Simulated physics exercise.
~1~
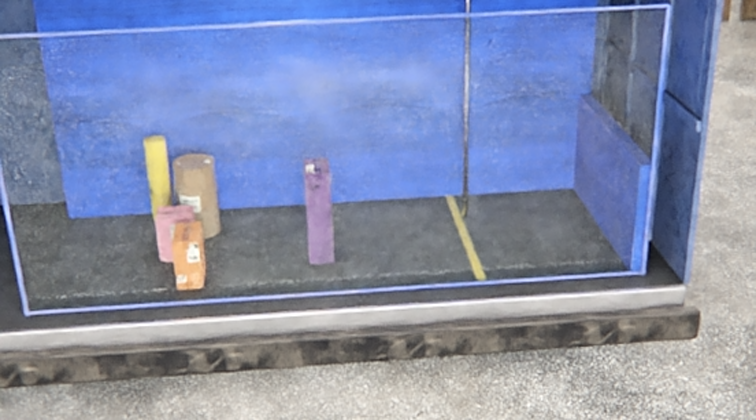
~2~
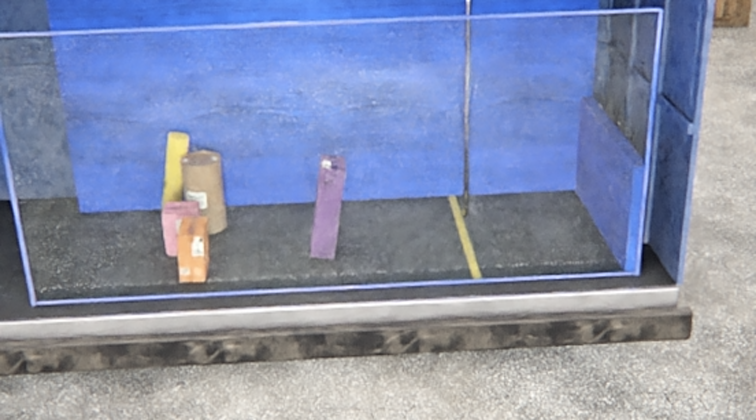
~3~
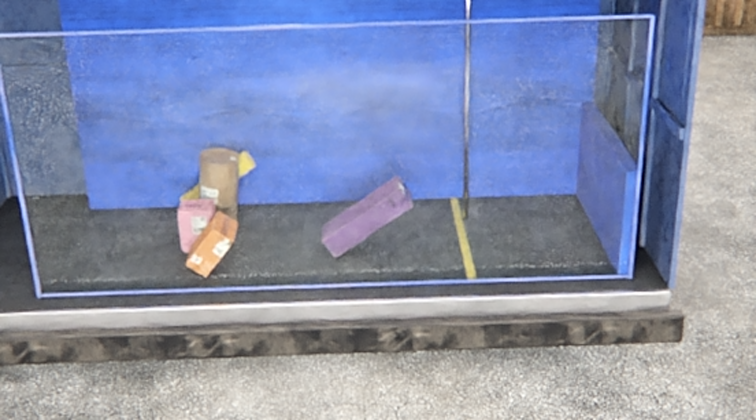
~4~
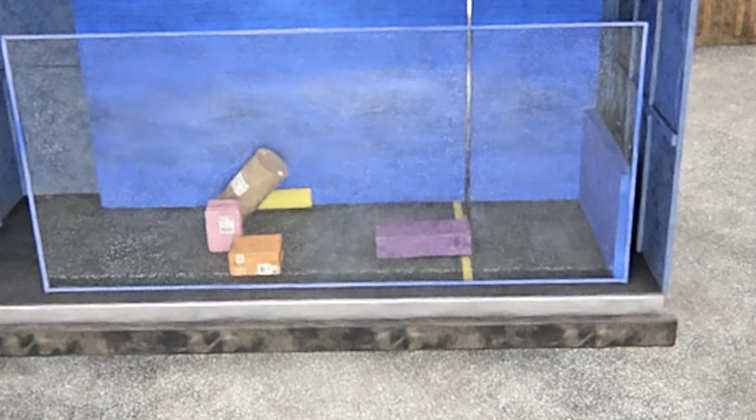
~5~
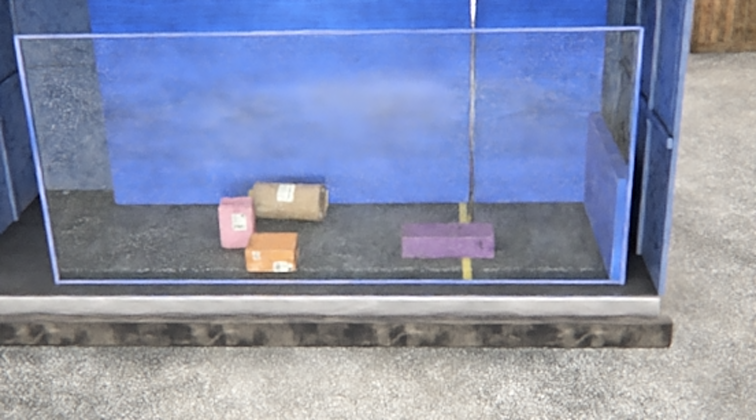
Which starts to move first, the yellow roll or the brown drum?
The yellow roll starts to move first, leaning to the right while the brown drum still stands upright. The drum only tips over later.
